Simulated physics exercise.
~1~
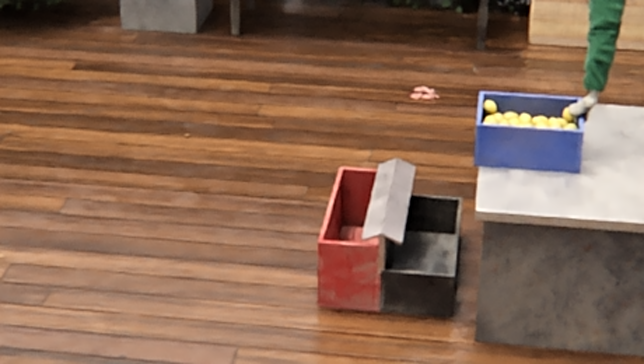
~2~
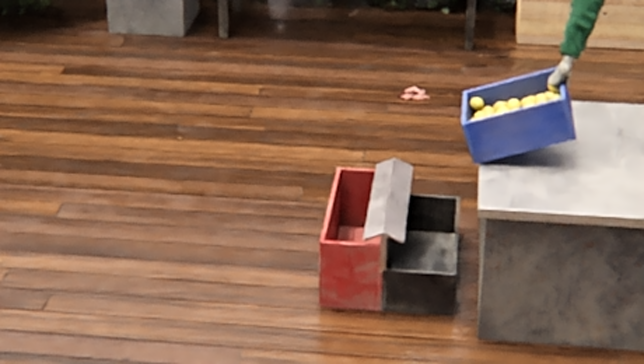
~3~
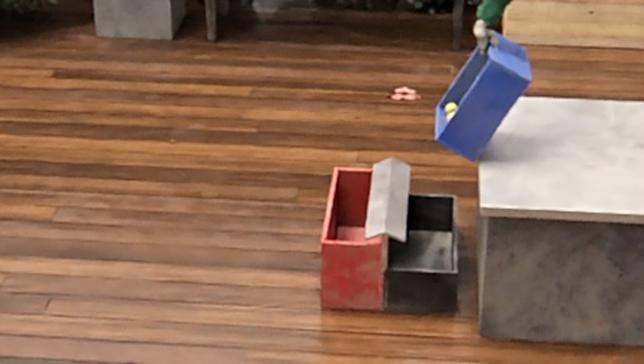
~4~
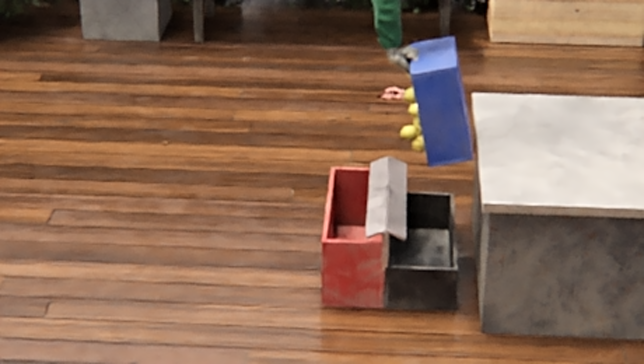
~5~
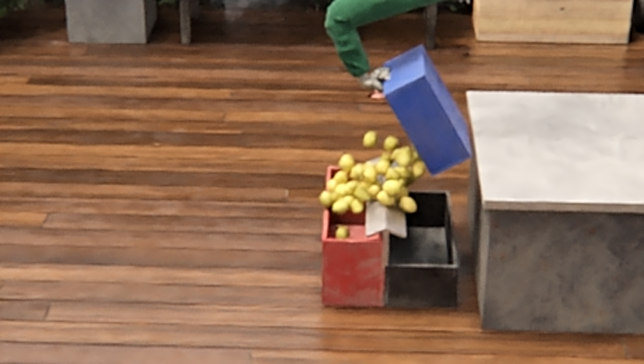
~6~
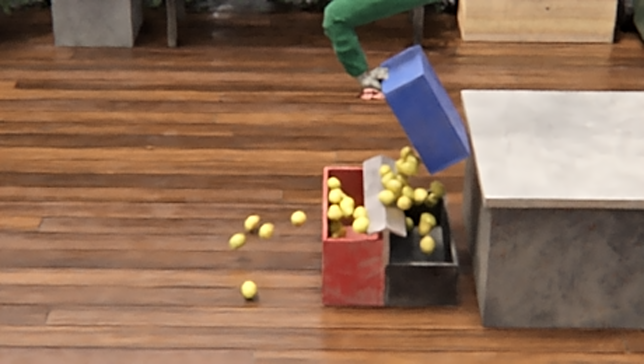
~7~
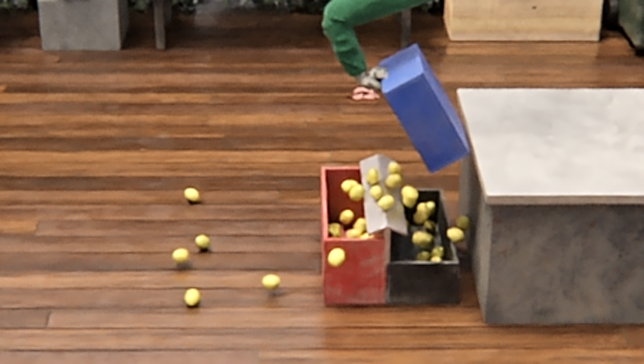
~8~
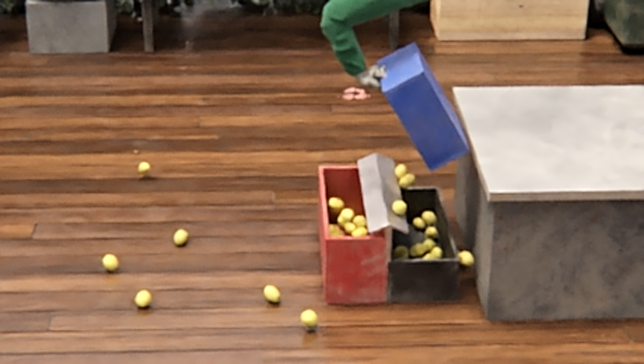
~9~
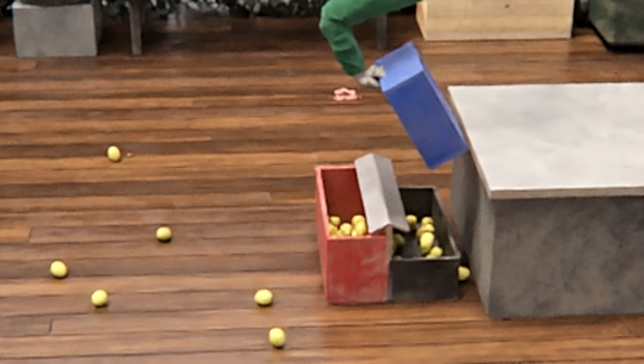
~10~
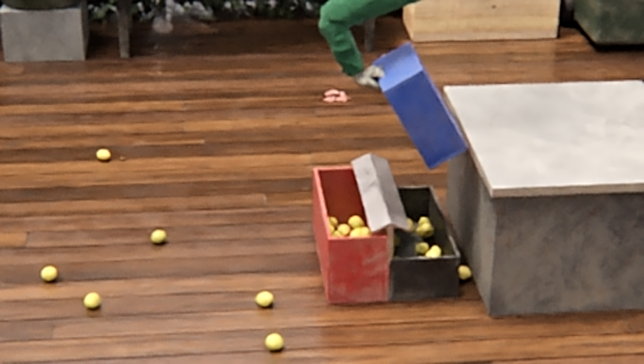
A wet-looking wooden deck is seen from above, with the view drifting slightly sideways. A blue box of yellow lemons sits on a grey bench at the right, gripped by a green-sleeved arm, while a red tote and a black tote stand side by side to its left beneath a grey peaked splitter. The arm tips the box leftward over the bench's edge until it hangs steeply upside down. Lemons pour onto the splitter and scatter into both totes, while several bounce out and roll left across the boards. Finally, more lie in the red tote than the black, with strays on the deck.
